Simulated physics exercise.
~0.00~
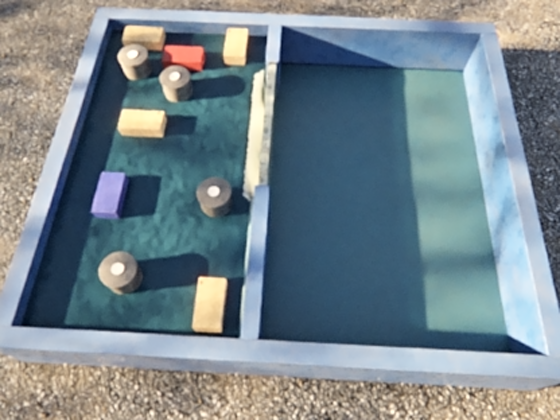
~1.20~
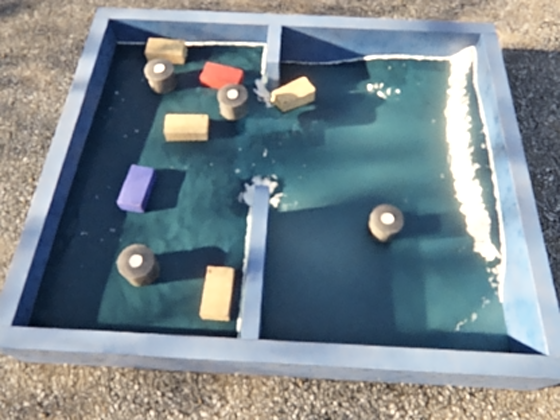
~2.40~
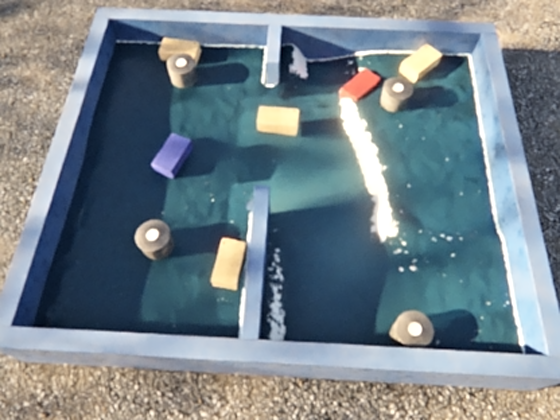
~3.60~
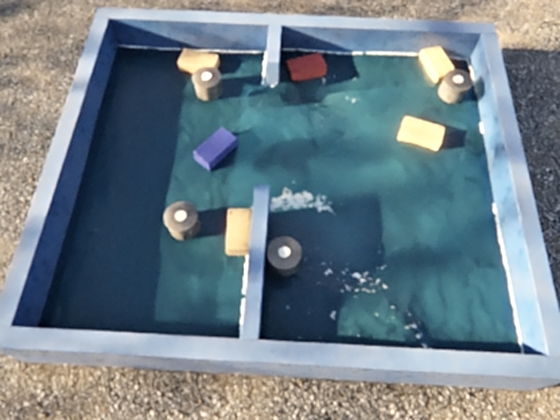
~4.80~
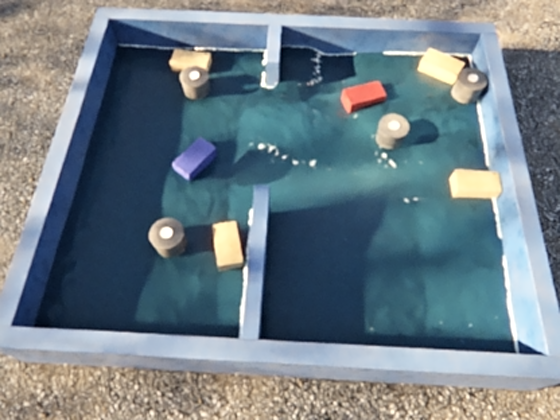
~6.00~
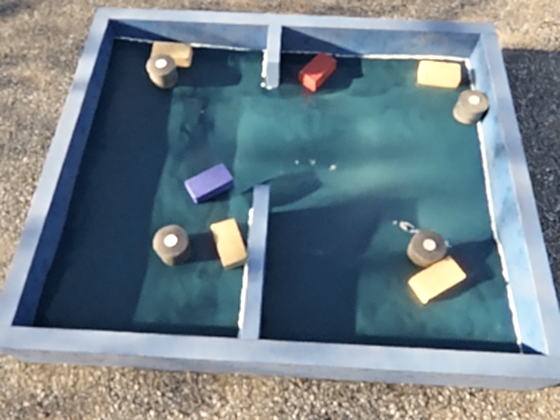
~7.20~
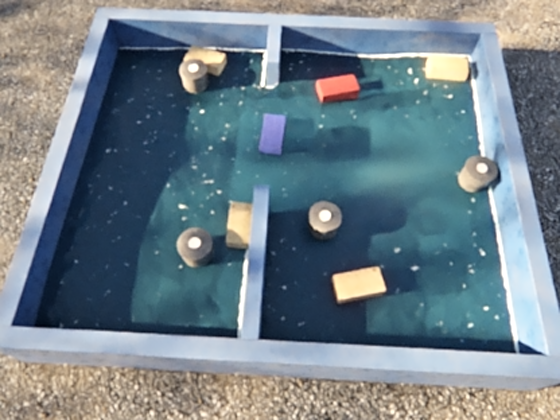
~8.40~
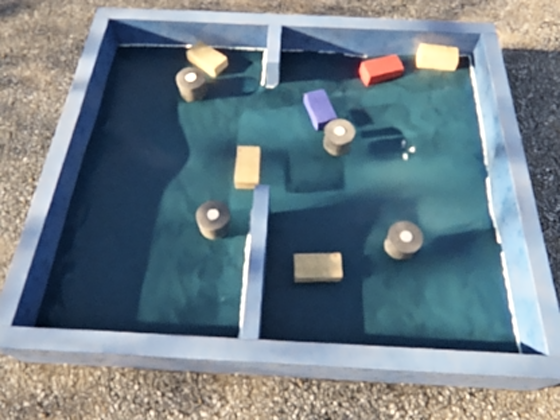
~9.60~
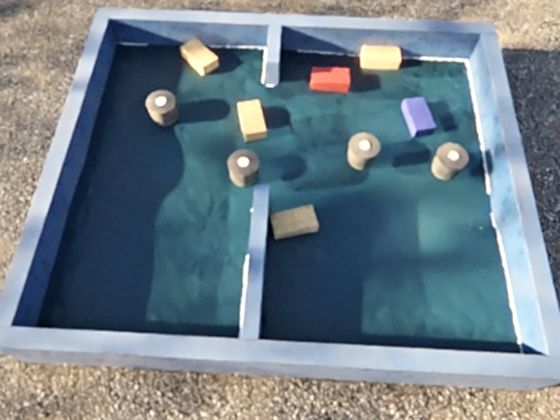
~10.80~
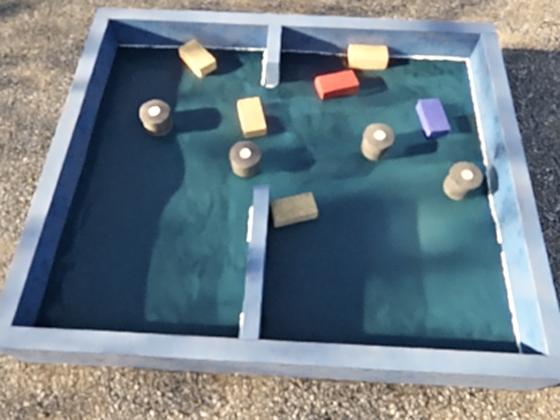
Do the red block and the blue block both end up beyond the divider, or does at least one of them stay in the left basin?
Both end up beyond the divider. The red block goes through early and the blue block follows later, and both are floating in the right basin at the end.
